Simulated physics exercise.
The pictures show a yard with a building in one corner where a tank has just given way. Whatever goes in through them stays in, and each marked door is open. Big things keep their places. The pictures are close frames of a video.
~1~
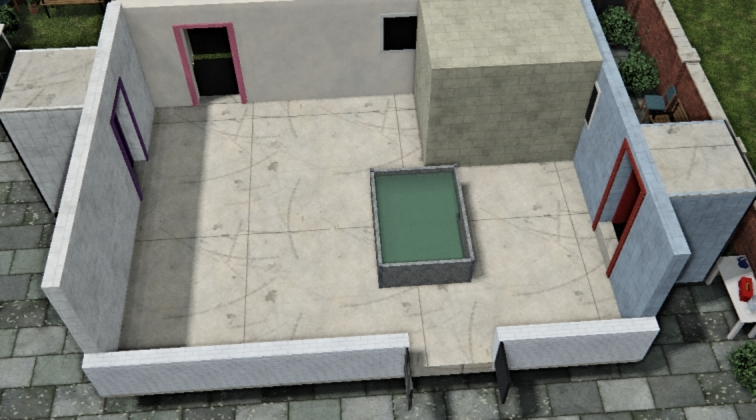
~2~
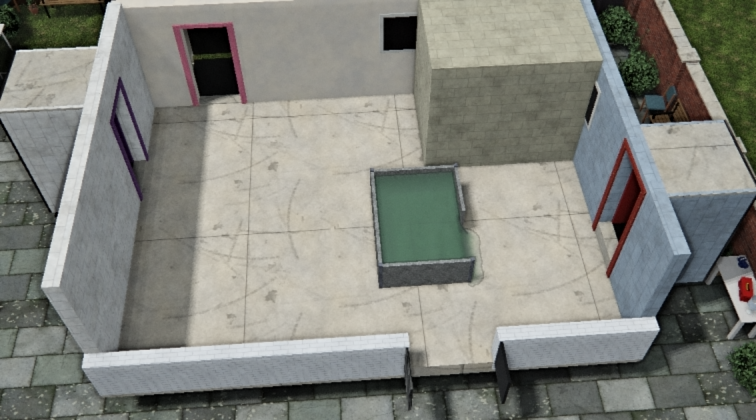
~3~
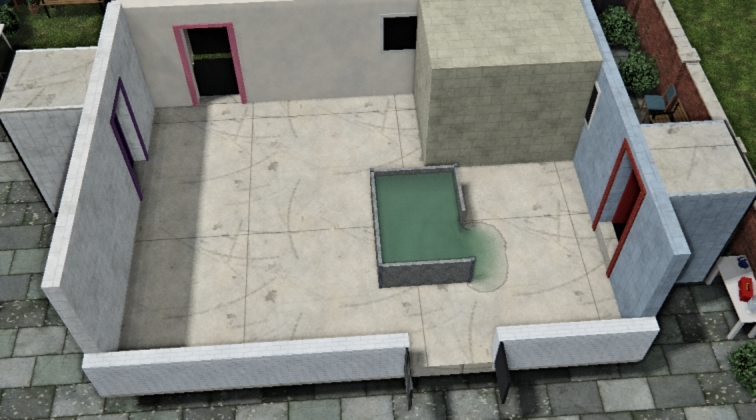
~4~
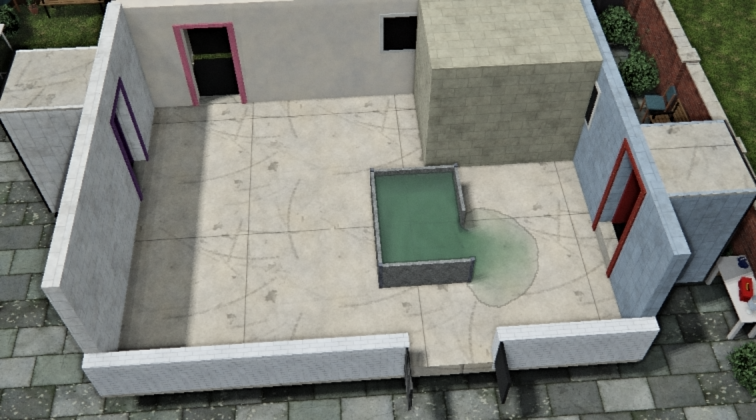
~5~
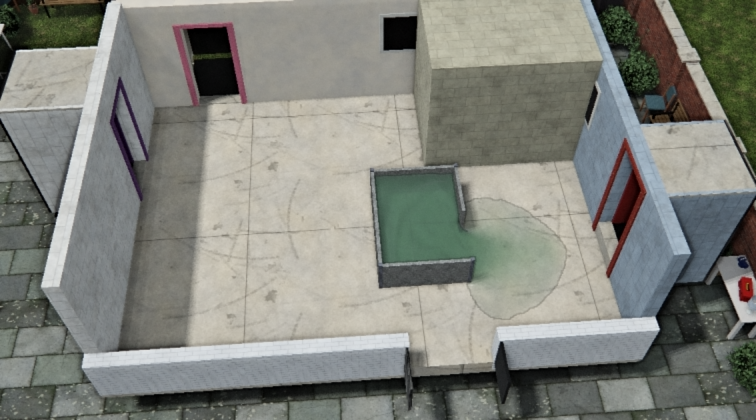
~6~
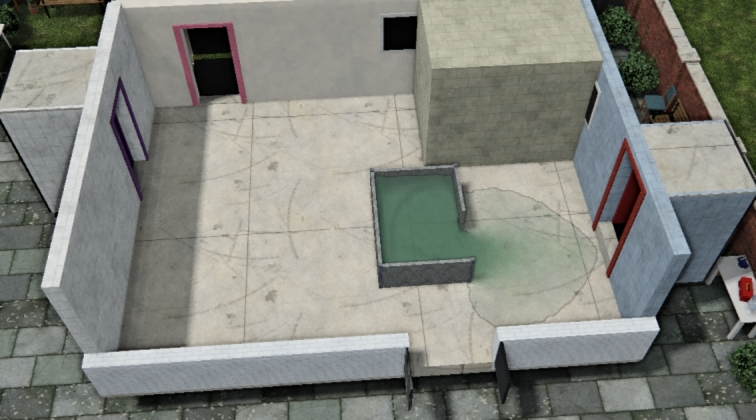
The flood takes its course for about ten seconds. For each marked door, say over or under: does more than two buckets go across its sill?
Result: The pink door will keep it to two buckets. The purple door will keep it to two buckets. The red door will keep it to two buckets.
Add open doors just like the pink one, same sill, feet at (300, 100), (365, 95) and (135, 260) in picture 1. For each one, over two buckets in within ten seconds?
Door by door, it goes misses the line, misses the line, misses the line.
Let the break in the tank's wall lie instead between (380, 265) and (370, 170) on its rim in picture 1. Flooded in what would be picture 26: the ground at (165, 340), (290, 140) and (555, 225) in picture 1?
The three spots, in order, are inundated, inundated and spared.
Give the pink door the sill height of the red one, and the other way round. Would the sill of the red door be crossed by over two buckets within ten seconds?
After the swap, the red door overshoots.
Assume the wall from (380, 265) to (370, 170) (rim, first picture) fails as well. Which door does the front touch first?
That's the one in purple.
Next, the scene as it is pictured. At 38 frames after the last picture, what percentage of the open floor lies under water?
Around 50 percent of it.
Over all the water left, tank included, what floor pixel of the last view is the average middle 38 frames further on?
About (472, 246).
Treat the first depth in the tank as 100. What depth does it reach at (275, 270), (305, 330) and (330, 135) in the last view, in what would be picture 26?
My figures are about 0, 0 and 0 percent.
A moment on, water covers 15 % of the floor; the pink door not reached, the purple door not reached, the red door wet at the sill, nothing in.
Next, water covers 15 % of the floor; the pink door not reached, the purple door not reached, the red door wet at the sill, nothing in.
Then, water covers 25 % of the floor; the pink door not reached, the purple door not reached, the red door wet at the sill, nothing in.
Later, water covers 50 % of the floor; the pink door not reached, the purple door not reached, the red door wet at the sill, nothing in.
In the end, water covers 80 % of the floor; the pink door wet at the sill, nothing in, the purple door wet at the sill, nothing in, the red door wet at the sill, nothing in.
